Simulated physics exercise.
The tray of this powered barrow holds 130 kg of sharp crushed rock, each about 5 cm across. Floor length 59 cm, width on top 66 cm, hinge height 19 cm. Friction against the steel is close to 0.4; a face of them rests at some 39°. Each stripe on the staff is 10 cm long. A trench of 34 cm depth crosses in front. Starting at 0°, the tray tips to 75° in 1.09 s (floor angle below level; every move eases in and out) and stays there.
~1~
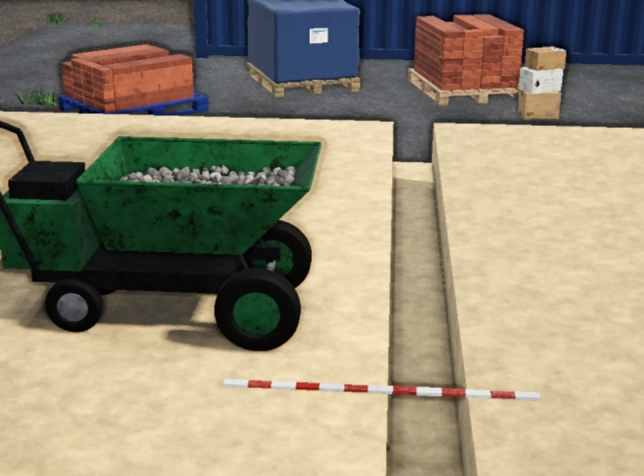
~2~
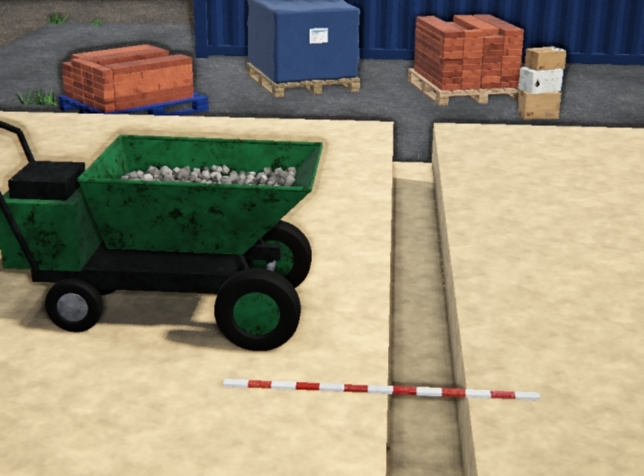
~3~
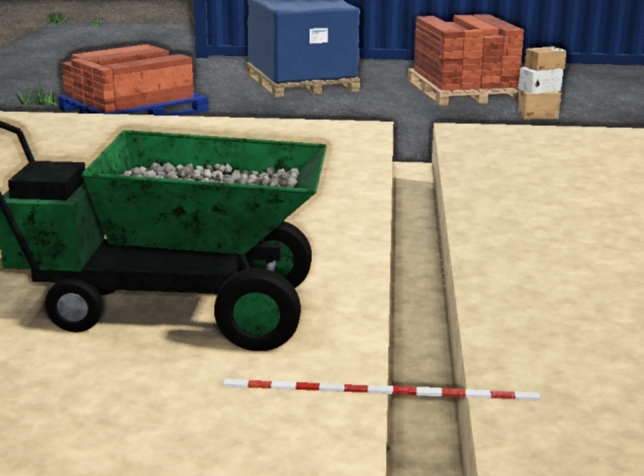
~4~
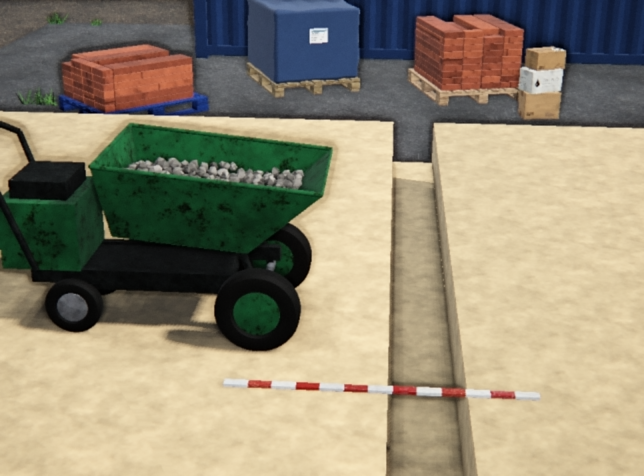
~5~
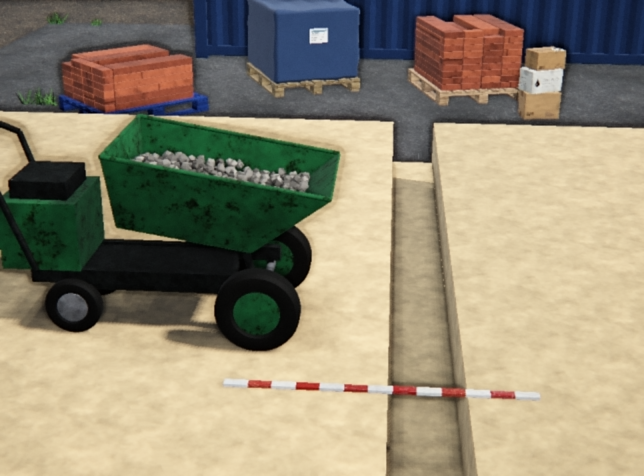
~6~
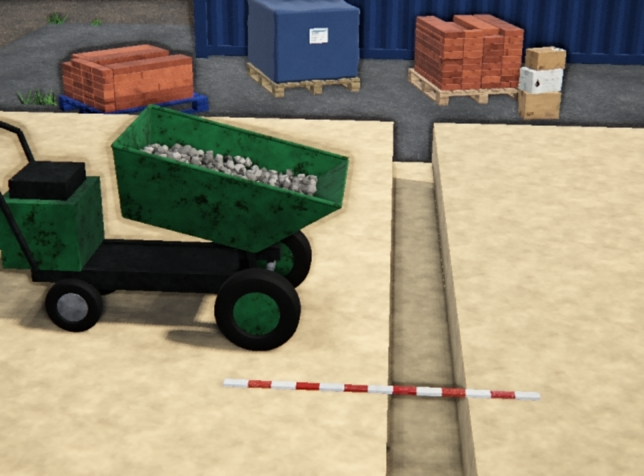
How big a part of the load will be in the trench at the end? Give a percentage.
About 90 per cent.
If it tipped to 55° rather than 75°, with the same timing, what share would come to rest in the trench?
It would be near 15 per cent.
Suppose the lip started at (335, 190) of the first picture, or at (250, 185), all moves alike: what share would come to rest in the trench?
Near 65 per cent from the first place, 60 from the second.
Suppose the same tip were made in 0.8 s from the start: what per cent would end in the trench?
Then about 80 per cent.
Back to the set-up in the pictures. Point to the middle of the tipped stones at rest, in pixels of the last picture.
Their middle is at about (429, 367).
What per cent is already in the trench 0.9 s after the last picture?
About 35 per cent by then.
Then, 0.5 s after the last picture the floor is at 63°, 100 % in the tray; the foremost stones are at (386, 269).
Then, 0.9 s after the last picture the floor is at 75°, 66 % in the tray, 33 % in the trench, 1 % past the trench; the foremost stones are at (469, 320).
Then, 1.2 s after the last picture the floor is at 75°, 19 % in the tray, 71 % in the trench, 10 % past the trench; the foremost stones are at (571, 337).
Then, 3.2 s after the last picture the floor is at 75°, 0 % in the tray, 90 % in the trench, 10 % past the trench; the foremost stones are at (600, 339).
